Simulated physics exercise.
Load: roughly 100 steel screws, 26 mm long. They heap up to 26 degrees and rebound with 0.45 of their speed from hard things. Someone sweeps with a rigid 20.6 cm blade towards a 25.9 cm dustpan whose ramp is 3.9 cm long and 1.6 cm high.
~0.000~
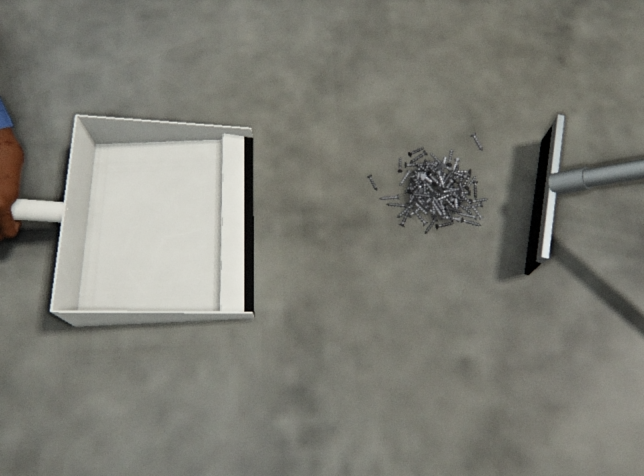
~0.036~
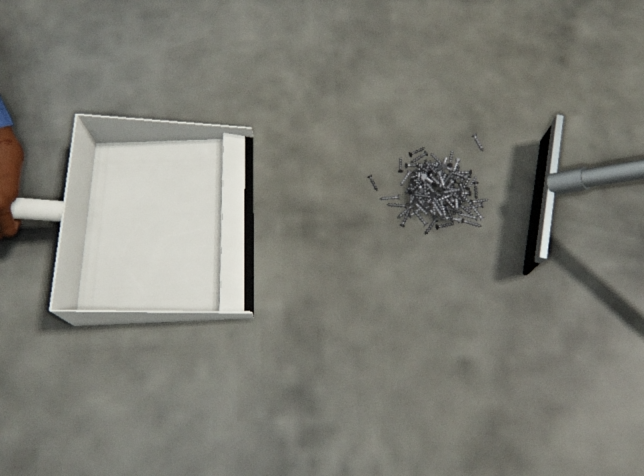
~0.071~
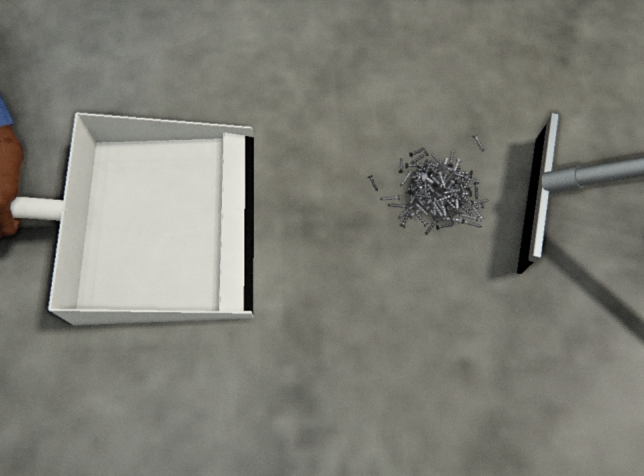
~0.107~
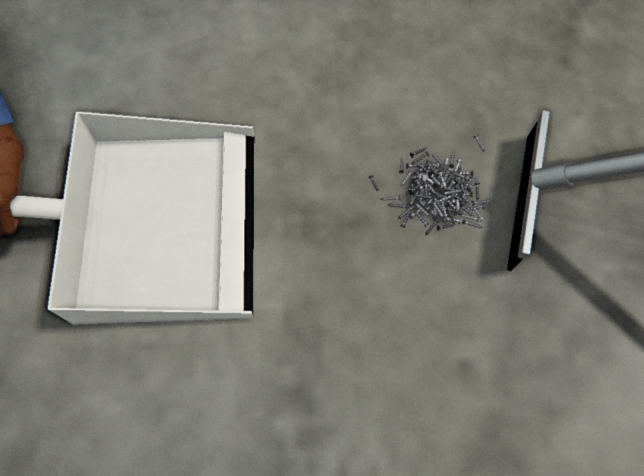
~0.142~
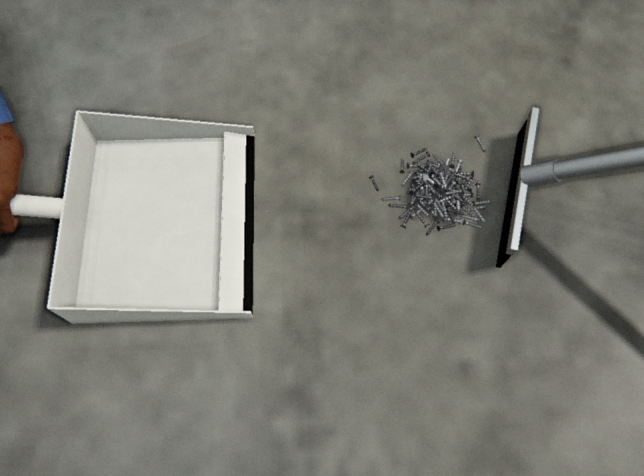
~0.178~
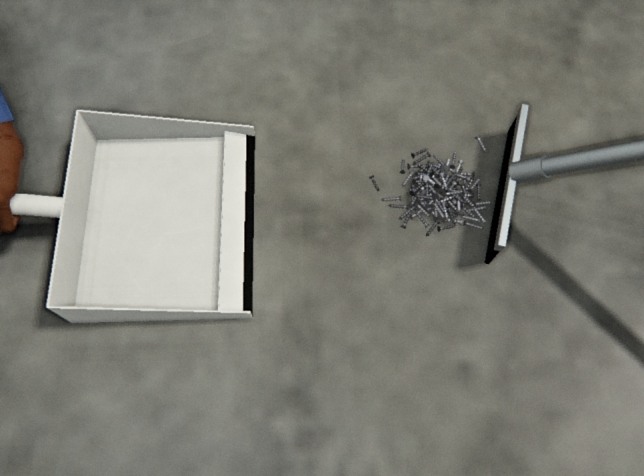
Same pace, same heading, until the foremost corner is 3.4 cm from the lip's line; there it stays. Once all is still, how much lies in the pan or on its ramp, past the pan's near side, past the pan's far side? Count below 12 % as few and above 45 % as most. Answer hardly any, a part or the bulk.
Pan hardly any, near side hardly any, far side the bulk.
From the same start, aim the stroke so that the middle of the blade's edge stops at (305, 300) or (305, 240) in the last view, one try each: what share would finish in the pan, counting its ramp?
About 0 and 0 per cent.
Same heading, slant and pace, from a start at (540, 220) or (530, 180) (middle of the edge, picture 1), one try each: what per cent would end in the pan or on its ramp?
About 0 and 0 per cent.
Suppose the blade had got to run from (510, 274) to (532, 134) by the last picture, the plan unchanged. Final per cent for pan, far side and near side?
Pan 0, far 0, near 0.
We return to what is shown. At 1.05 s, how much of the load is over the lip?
Some 0 per cent.
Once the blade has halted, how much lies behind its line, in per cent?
Roughly 10 per cent.
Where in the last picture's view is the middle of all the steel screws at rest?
At about (274, 134).
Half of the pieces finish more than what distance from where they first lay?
About 24 cm.
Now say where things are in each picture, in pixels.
Blade from (542, 258) to (558, 122), moved 0.0 cm, 0 of the pieces shifted so far; middle of the pieces at (431, 189); pan at (155, 226), in the first frame.
Blade from (540, 258) to (557, 122), moved 0.3 cm, 0 of the pieces shifted so far; middle of the pieces at (431, 190), in the second frame.
Blade from (534, 257) to (552, 121), moved 1.1 cm, 0 of the pieces shifted so far; middle of the pieces at (432, 190), in the third frame.
Blade from (523, 254) to (543, 118), moved 2.5 cm, 0 of the pieces shifted so far; middle of the pieces at (432, 190), in the fourth frame.
Blade from (512, 250) to (533, 115), moved 4.0 cm, 0 of the pieces shifted so far; middle of the pieces at (433, 191), in the fifth frame.
Blade from (499, 246) to (522, 112), moved 5.5 cm, 0 of the pieces shifted so far; middle of the pieces at (433, 191); pan at (154, 223). Its pace works out near 0.43 m/s, heading 24 degrees away from the viewer's side, in the sixth frame.
After 0.50 s, middle of the blade 20 cm from the lip; 0 % over the lip, far side 5 %, near side 0 %.
After 0.72 s, middle of the blade 12 cm from the lip; 0 % over the lip, far side 30 %, near side 0 %.
After 1.05 s, middle of the blade 6 cm from the lip; 0 % over the lip, far side 50 %, near side 0 %.
At rest (2.0 s), pan 0 %, near side 0 %, far side 50 %, in front of the lip or behind the blade 45 %.
